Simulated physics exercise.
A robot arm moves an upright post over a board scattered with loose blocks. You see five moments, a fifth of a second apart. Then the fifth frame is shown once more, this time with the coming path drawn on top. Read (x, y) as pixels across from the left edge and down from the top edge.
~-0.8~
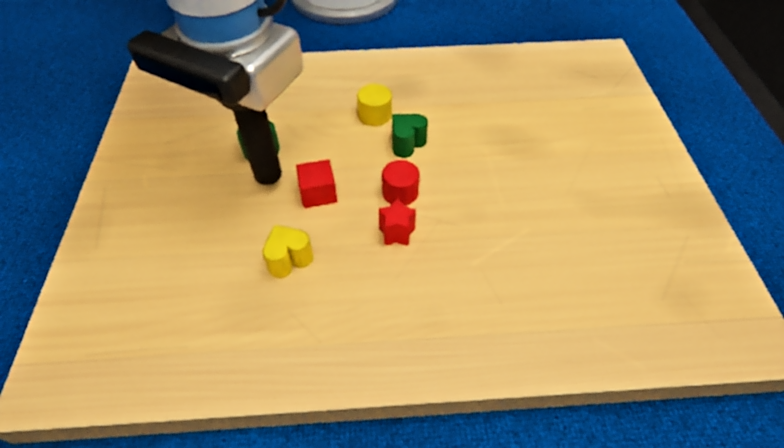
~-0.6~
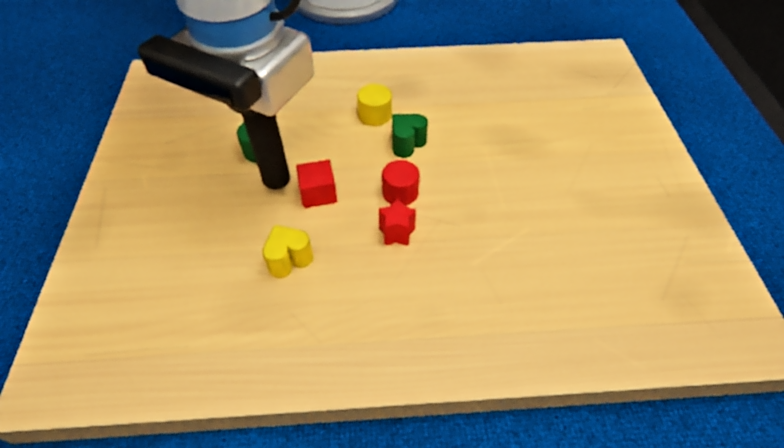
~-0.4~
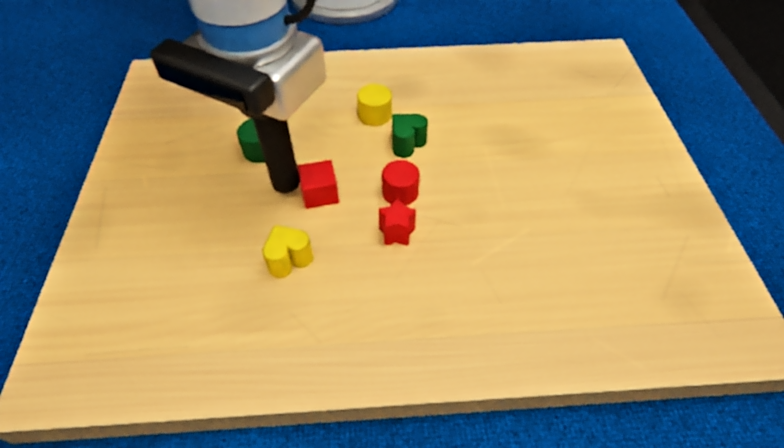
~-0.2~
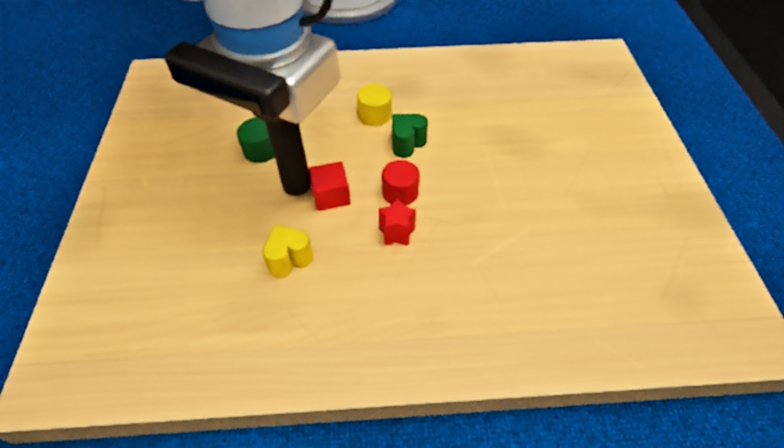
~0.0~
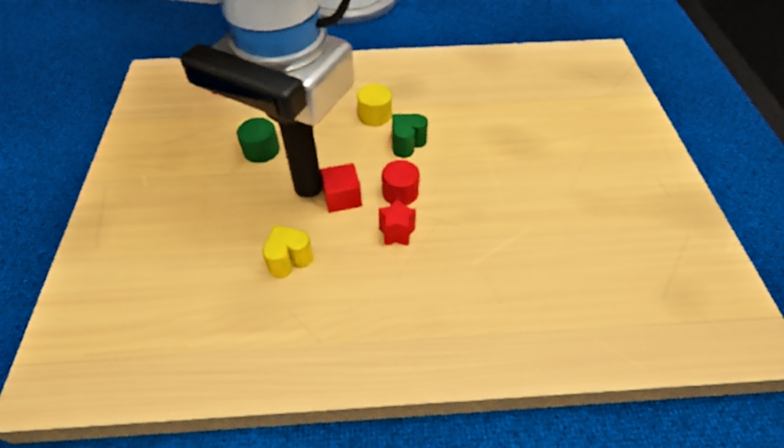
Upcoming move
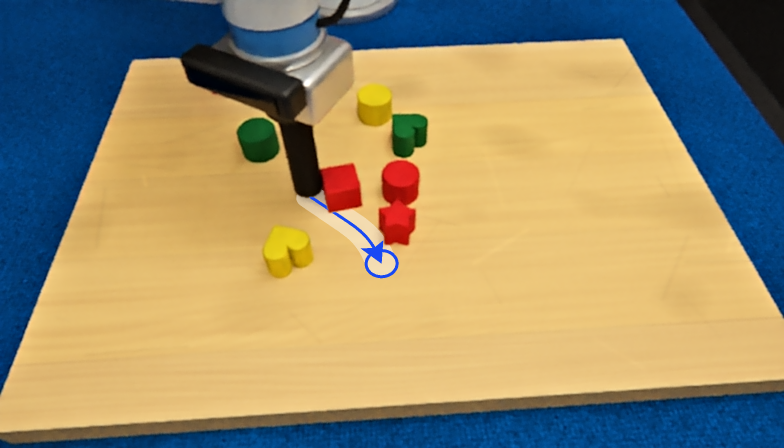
On a wooden board scattered with small red, yellow and green blocks, a robot arm moved its black upright post to the right, met the red square block and pushed it a short way toward the red circle.
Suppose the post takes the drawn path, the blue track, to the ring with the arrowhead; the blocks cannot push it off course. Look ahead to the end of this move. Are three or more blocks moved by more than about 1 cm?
Final answer: No.
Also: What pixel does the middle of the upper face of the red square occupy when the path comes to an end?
The centre of its top will be at (370, 183).
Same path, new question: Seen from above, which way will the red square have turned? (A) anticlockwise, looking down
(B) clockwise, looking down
I'll go with A - anticlockwise, looking down.
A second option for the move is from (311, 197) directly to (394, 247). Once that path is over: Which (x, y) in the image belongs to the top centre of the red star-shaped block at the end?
If I read the scene right, the answer is (420, 217).
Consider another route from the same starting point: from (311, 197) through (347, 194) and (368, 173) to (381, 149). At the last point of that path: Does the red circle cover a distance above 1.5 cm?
I believe so.
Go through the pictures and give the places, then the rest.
In the first frame, lower end of the post at (268, 175), tops of blocks, red square at (315, 173), red star-shaped block at (397, 213), red circle at (401, 172).
In the second frame, post at (277, 179), blocks as before.
In the third frame, post at (286, 183), blocks as before.
In the fourth frame, post at (297, 186), red square at (328, 175).
In the fifth frame, post at (309, 187), red square at (340, 177), red star-shaped block at (397, 213), red circle at (401, 172).
The drawn path runs from (311, 197) over (351, 224) to (382, 263).
On the path given first. One third of the way, post at (336, 206); red square at (364, 181), turned 25° anticlockwise.
Two thirds of the way, post at (365, 227); red square at (370, 183), turned 35° anticlockwise; red circle at (406, 170).
At the end, post at (381, 255); red square at (370, 183), turned 35° anticlockwise; red star-shaped block not moved; red circle at (406, 170).
